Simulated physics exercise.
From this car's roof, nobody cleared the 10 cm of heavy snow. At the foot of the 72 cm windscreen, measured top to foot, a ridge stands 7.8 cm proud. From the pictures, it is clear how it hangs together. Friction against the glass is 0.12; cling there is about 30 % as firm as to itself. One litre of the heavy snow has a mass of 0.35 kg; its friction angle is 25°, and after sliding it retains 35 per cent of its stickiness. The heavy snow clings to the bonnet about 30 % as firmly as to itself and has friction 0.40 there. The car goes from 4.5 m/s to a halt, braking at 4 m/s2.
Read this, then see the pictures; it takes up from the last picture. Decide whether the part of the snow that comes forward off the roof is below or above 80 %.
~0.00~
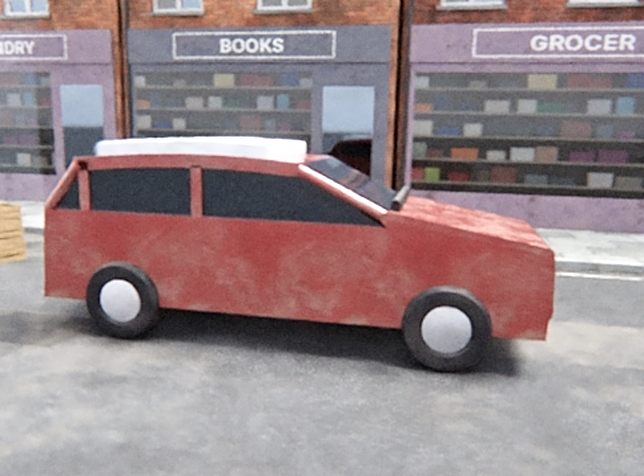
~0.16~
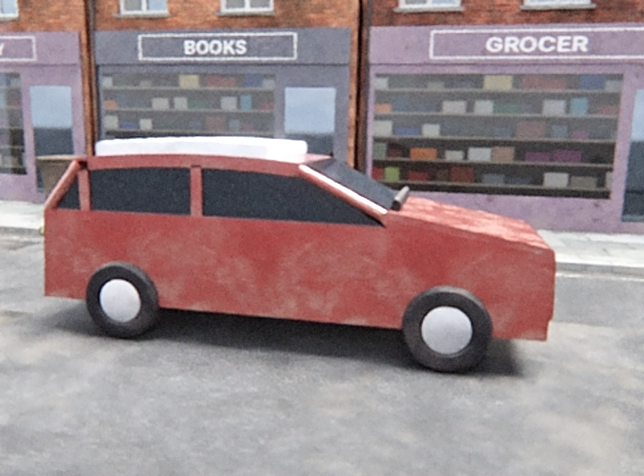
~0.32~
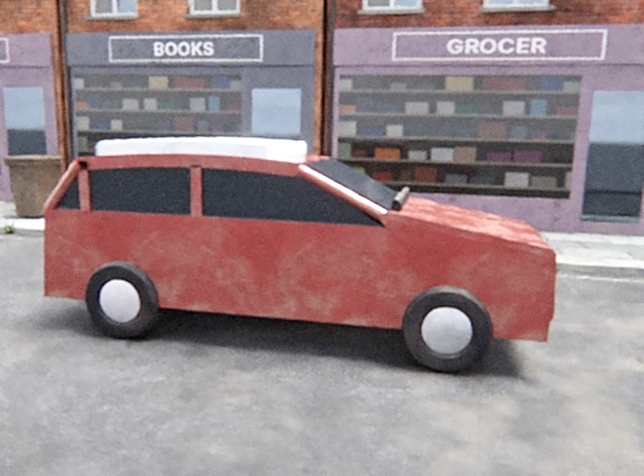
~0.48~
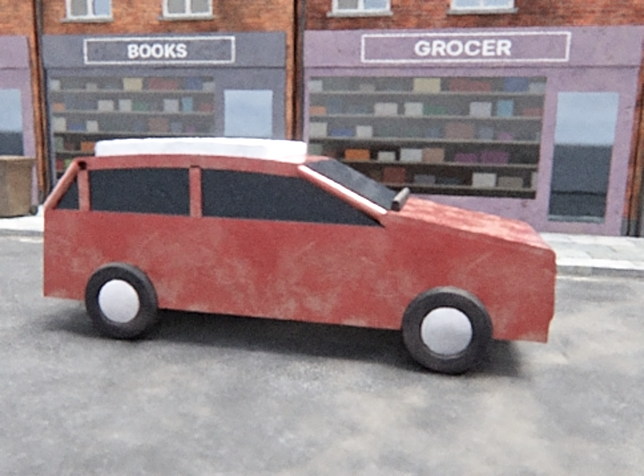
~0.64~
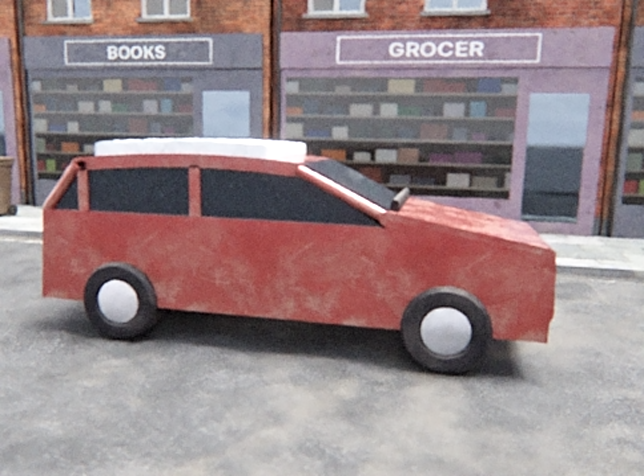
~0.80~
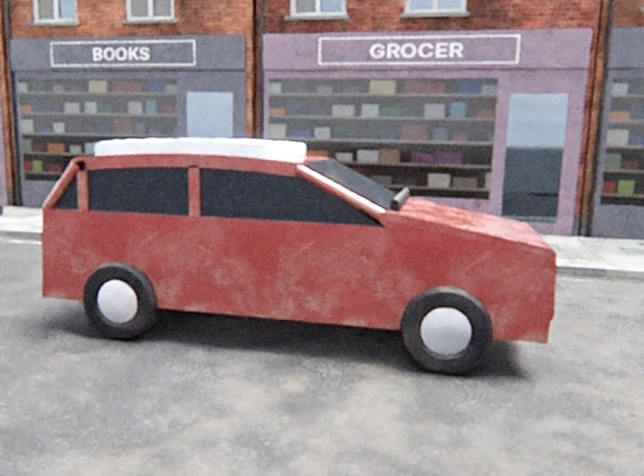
My bet is it finishes shy of 80 %.
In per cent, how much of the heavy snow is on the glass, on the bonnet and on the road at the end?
In the end some 0 percent lies on the glass, 0 percent on the bonnet, and 0 percent on the road.
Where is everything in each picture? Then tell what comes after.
The first frame shows leading edge of the heavy snow at (267, 158).
The second frame shows leading edge of the heavy snow at (268, 154).
The third frame shows leading edge of the heavy snow at (268, 148).
The fourth frame shows leading edge of the heavy snow at (267, 148).
The fifth frame shows leading edge of the heavy snow at (266, 148).
The sixth frame shows leading edge of the heavy snow at (266, 148).
After 1.20 s, all of the snow is on the roof, none on the glass, none on the bonnet and none has gone off the nose.
After 1.68 s, all of the snow is on the roof, none on the glass, none on the bonnet and none has gone off the nose.
After 2.15 s, all of the snow is on the roof, none on the glass, none on the bonnet and none has gone off the nose.
After 2.62 s, all of the snow is on the roof, none on the glass, none on the bonnet and none has gone off the nose.
After 2.72 s, at the end, all of the snow is on the roof, none on the glass, none on the bonnet and none has gone off the nose.
